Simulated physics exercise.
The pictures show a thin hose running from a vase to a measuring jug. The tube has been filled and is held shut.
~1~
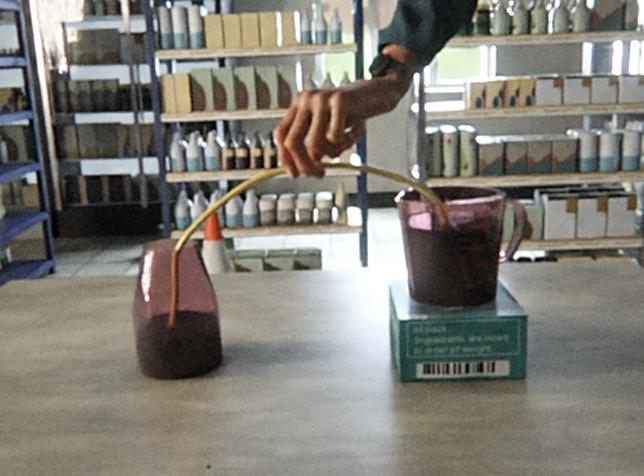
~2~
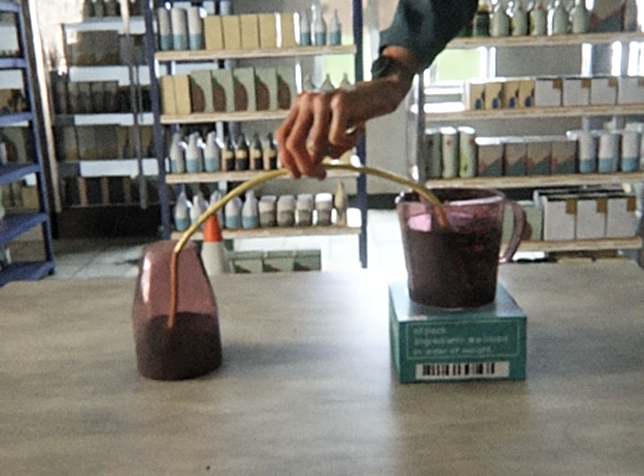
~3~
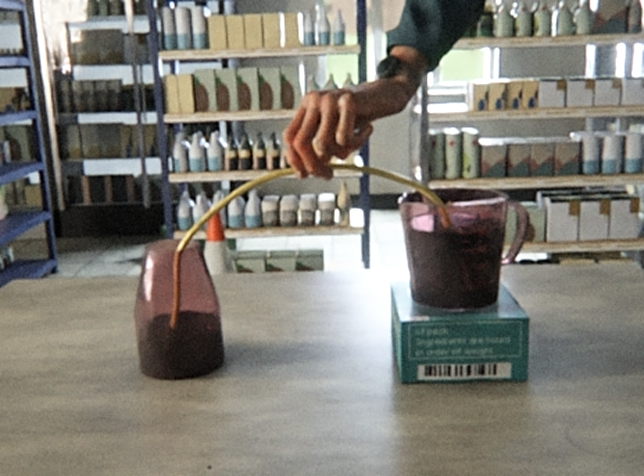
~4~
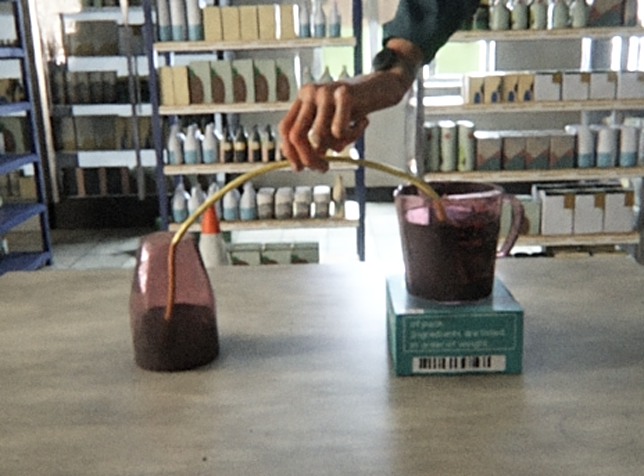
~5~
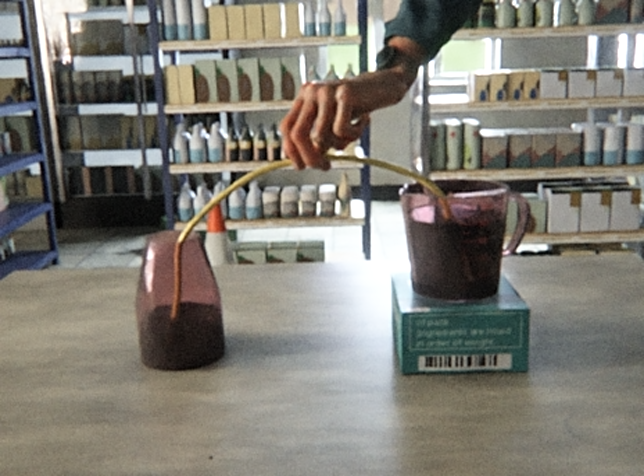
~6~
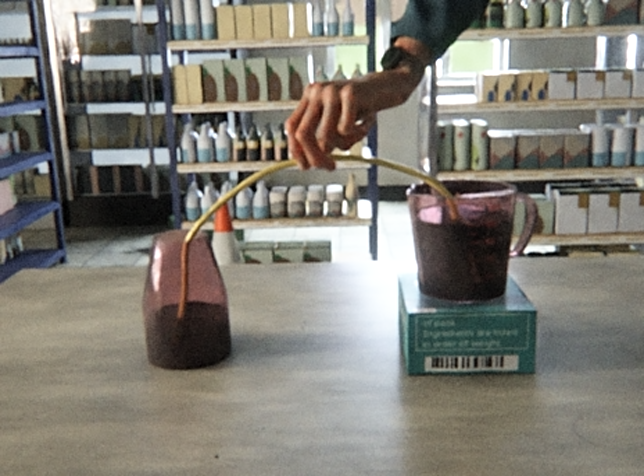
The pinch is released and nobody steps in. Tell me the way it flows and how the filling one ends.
The grape juice goes leftwards; the receiving one has room for it.
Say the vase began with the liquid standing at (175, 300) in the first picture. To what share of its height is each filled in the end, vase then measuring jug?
Near 90 and 45 in a hundred.
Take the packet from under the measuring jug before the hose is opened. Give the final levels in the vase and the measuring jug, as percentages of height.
First 45 %, second 55 %.
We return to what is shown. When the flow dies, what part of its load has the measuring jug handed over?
About 65 per cent.
Next, the vase is about half full; the measuring jug is about half full.
After that, the vase is about two thirds full; the measuring jug is about a third full.
Finally, the vase is about three quarters full; the measuring jug is about a quarter full; the two surfaces are level.
